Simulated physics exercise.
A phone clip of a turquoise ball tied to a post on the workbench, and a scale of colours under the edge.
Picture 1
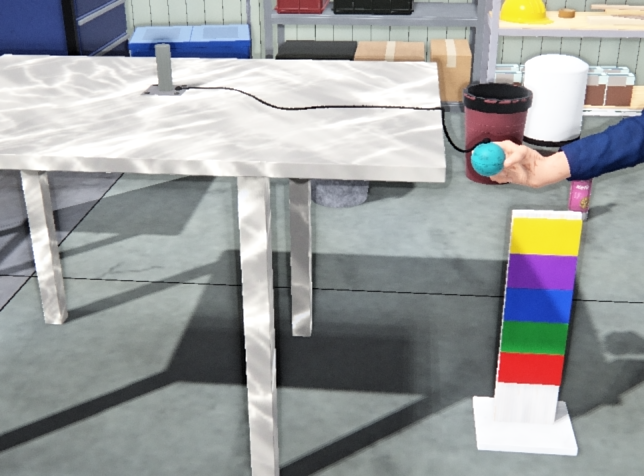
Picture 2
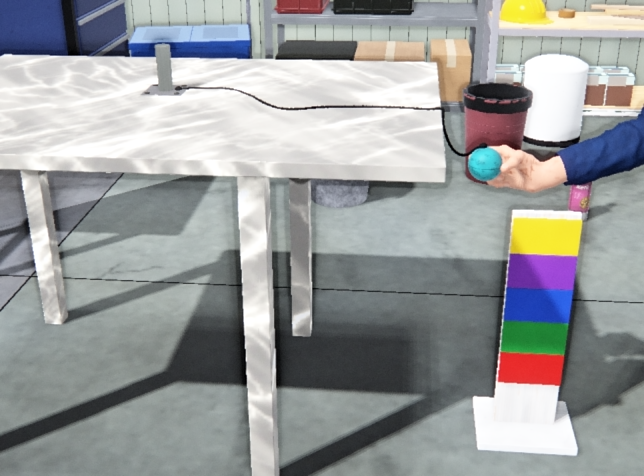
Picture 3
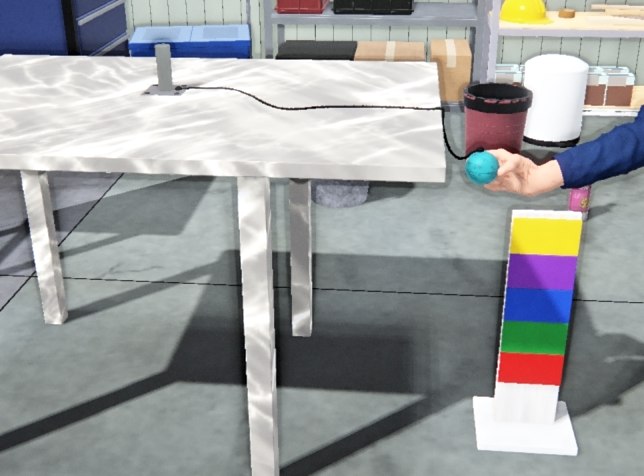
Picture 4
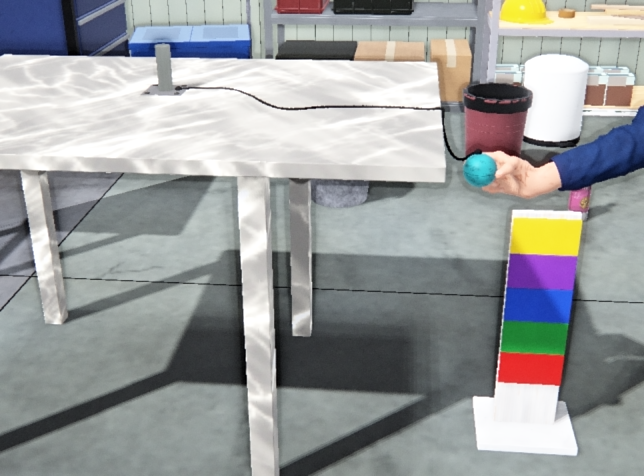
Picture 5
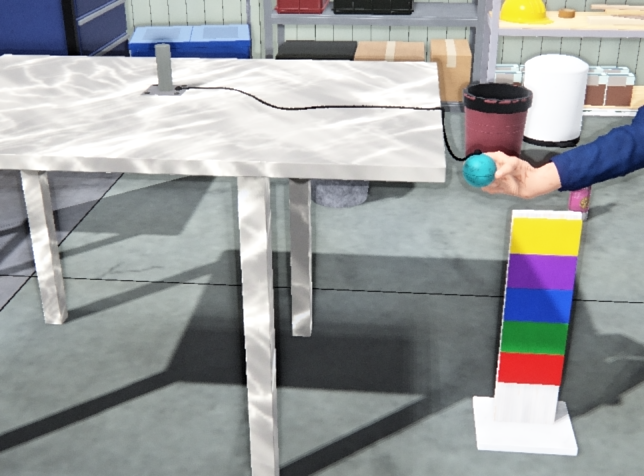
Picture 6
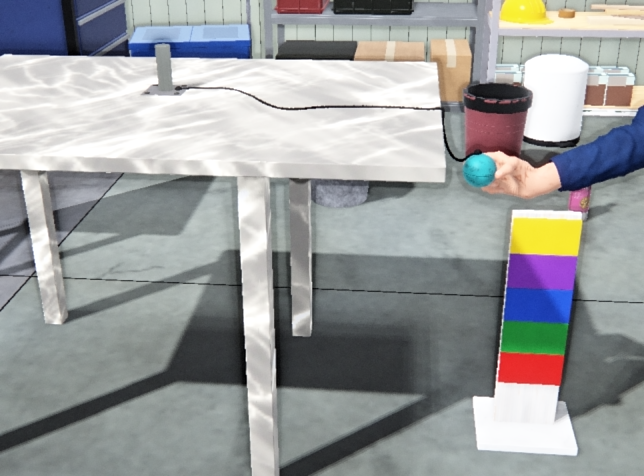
In this clip, a hand holds a turquoise ball on a dark cord running across a workbench to a small post, shifts it slightly left and down above a striped colour scale, then keeps it still.
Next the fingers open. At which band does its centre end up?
Its centre hangs level with the yellow band.
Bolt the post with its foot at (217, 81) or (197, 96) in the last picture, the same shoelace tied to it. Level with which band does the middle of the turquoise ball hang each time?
In that order: Purple; purple.
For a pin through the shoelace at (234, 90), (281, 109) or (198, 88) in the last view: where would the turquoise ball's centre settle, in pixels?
The places are (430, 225), (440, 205) and (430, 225).
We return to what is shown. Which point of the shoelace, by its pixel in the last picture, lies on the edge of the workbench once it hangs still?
At (415, 109), roughly.
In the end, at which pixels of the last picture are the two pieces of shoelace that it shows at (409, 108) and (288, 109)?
The first at (439, 113), the second at (321, 102).
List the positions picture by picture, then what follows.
Turquoise ball (489, 159); yellow (546, 238); purple (542, 273); blue (538, 306); green (534, 339); red (531, 370), in the first picture.
Turquoise ball (485, 164); shoelace through (209, 88) (256, 98) (300, 109) (372, 107) (439, 113), in the second picture.
Turquoise ball (482, 168), in the third picture.
Turquoise ball (481, 170); shoelace through (209, 88) (256, 98) (300, 109) (372, 107) (439, 113), in the fourth picture.
Turquoise ball (480, 170), in the fifth picture.
Turquoise ball (480, 170); shoelace through (209, 88) (256, 98) (300, 109) (372, 107) (439, 113), in the sixth picture.
Soon after, ball near (419, 230); level with yellow.
Then, ball near (458, 229); level with yellow.
At rest, ball near (431, 232); level with yellow. Its middle rests at the yellow band.
